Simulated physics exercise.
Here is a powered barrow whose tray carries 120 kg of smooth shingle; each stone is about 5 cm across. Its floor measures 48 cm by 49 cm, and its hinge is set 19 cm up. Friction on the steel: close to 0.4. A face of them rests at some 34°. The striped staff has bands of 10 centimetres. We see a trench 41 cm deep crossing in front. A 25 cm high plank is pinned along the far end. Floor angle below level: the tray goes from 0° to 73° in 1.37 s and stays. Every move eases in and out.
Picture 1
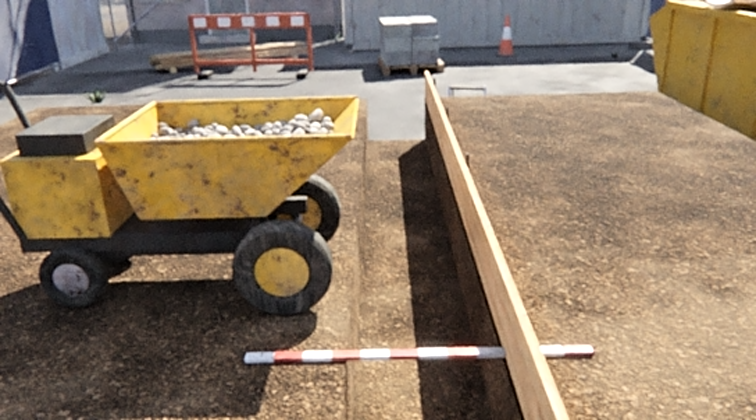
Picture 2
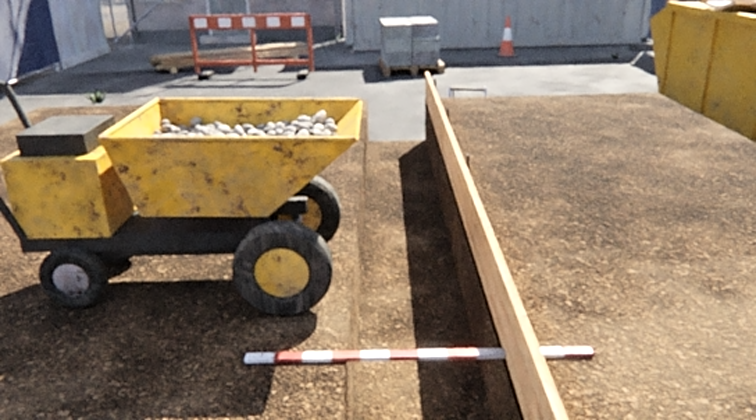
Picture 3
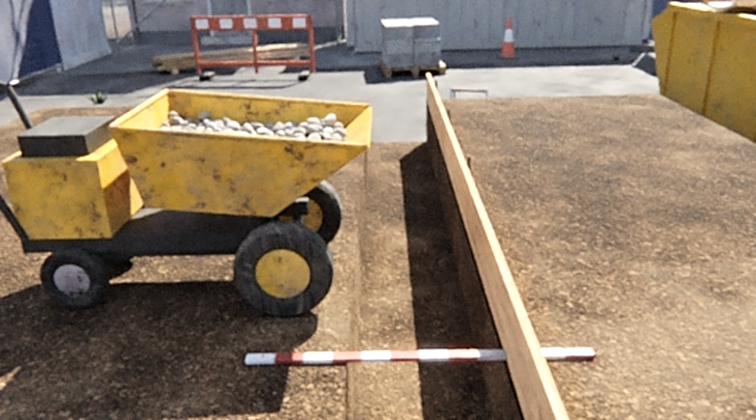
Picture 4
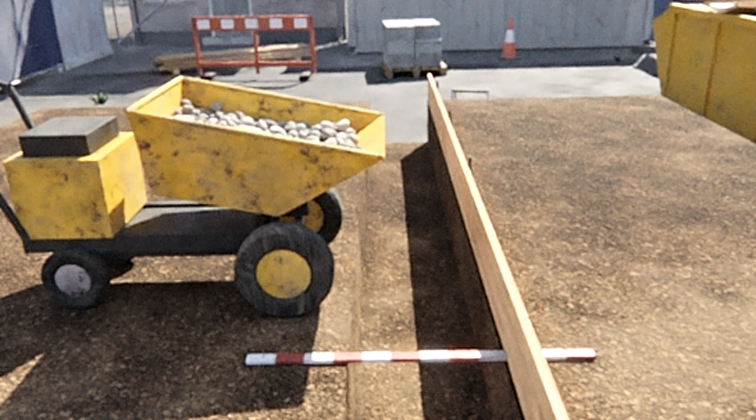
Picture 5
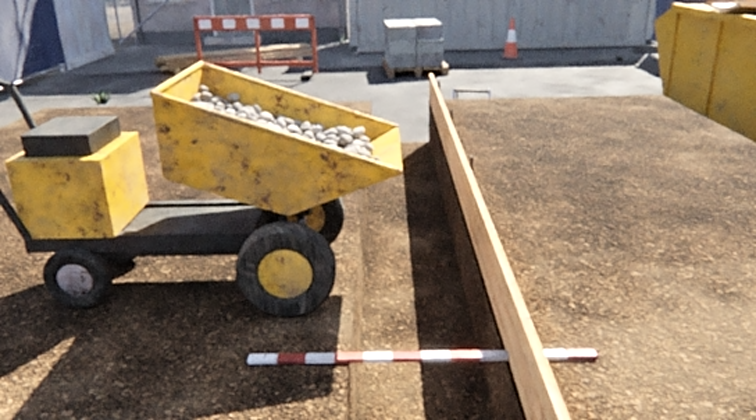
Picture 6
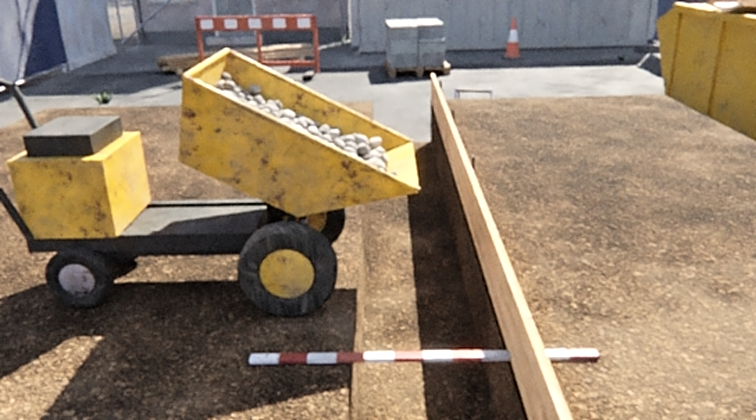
On a sunny building yard, a yellow powered barrow loaded with smooth stones stood left of a wooden plank while its tray tilted steadily up at the back, its front lip reaching toward the plank.
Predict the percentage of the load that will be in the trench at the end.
Predicted: Roughly 100 %.
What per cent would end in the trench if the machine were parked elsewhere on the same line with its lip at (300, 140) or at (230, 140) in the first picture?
Close to 100 percent in the first case, 95 percent in the second.
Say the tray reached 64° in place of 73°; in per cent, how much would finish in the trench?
It would come to about 100 percent.
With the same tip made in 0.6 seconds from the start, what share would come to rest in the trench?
Close to 95 percent, then.
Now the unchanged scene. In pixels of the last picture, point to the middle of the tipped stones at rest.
Their centre sits close to (438, 345).
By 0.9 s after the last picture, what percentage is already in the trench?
I'd say near 60 per cent at that time.
Then, 0.4 s after the last picture the floor is at 62°, 99 % in the tray, 1 % in the trench; the foremost stones are at (455, 250).
Then, 0.9 s after the last picture the floor is at 73°, 38 % in the tray, 62 % in the trench; the foremost stones are at (478, 286).
Then, 1.2 s after the last picture the floor is at 73°, 3 % in the tray, 97 % in the trench; the foremost stones are at (485, 365).
Then, 3.2 s after the last picture the floor is at 73°, 0 % in the tray, 100 % in the trench; the foremost stones are at (475, 331).
